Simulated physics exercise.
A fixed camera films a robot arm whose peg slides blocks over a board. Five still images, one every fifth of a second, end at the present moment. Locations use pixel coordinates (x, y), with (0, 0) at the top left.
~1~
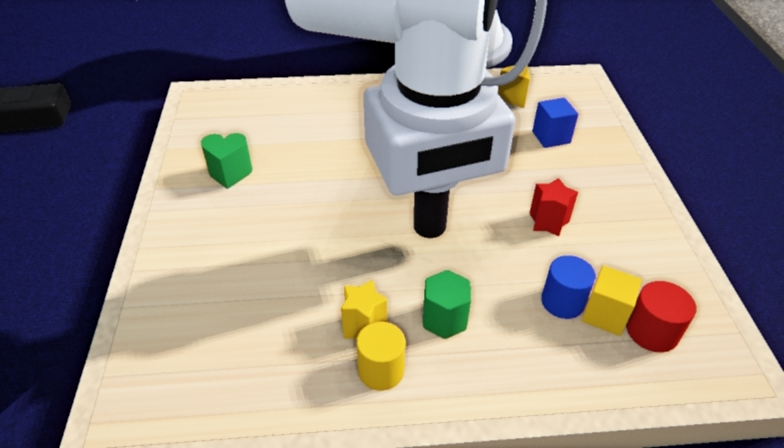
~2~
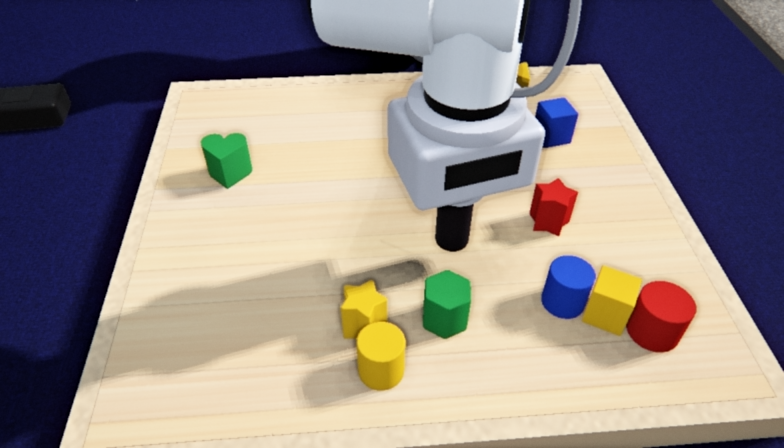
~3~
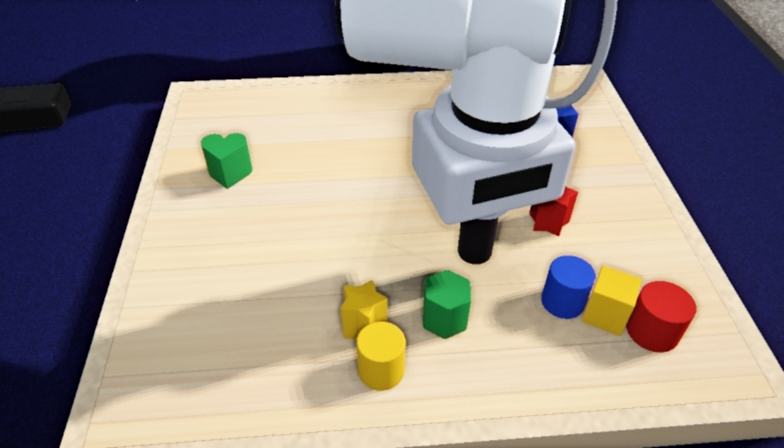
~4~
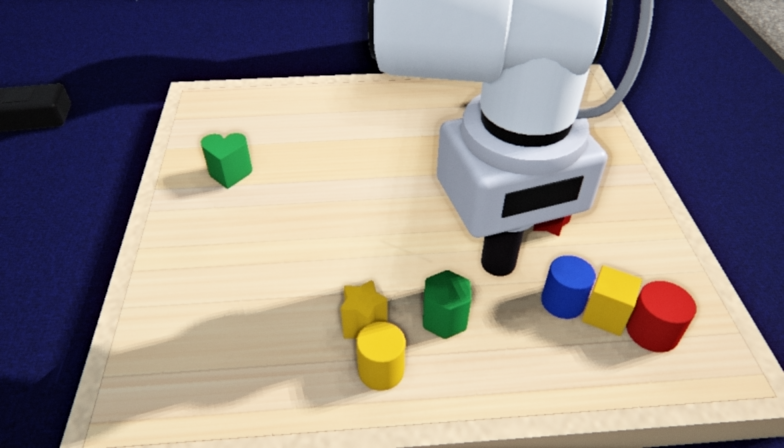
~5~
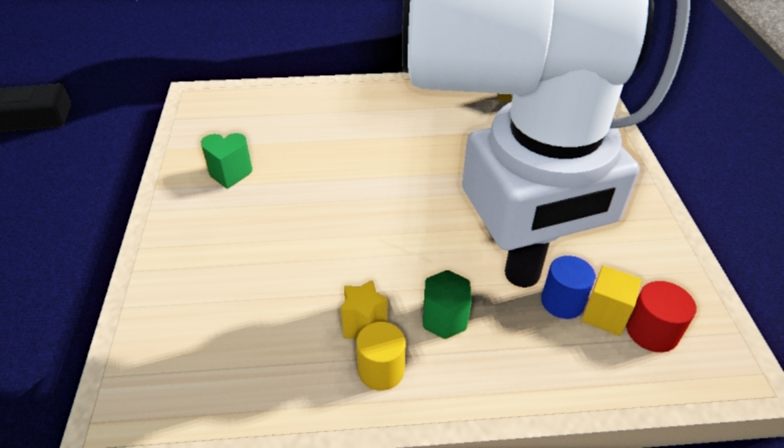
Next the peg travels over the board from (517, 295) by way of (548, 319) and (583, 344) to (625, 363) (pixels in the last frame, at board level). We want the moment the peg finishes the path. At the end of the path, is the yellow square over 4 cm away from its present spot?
It seems not.
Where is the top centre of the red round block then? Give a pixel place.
Its top middle: (696, 306).
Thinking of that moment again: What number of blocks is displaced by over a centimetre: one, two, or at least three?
There will be three or more blocks that move more than 1 cm.
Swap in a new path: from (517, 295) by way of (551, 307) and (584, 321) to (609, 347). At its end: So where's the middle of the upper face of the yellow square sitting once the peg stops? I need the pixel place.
My prediction: (690, 284).
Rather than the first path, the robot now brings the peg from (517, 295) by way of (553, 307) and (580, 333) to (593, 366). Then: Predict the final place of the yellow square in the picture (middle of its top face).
So, by the moment the path ends, you'll find the top centre of the yellow square at (670, 286).
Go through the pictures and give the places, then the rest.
In the first frame, peg's lower end (430, 228); green hexagonal block (448, 288); blue round block (573, 271); yellow square (618, 284); red round block (668, 301).
In the second frame, peg (452, 241); blocks still.
In the third frame, peg (474, 253); blocks still.
In the fourth frame, peg (498, 265); blocks still.
In the fifth frame, peg (522, 276); green hexagonal block (448, 288); blue round block (573, 271); yellow square (618, 284); red round block (668, 301).
On the path given first. One third of the way, peg (555, 301); blue round block (595, 278); yellow square (642, 283); red round block (690, 305).
Two thirds of the way, peg (592, 326); blue round block (600, 279); yellow square (647, 282); red round block (696, 306).
At the end, peg (634, 344); green hexagonal block still; blue round block (600, 279); yellow square (647, 282); red round block (696, 306).
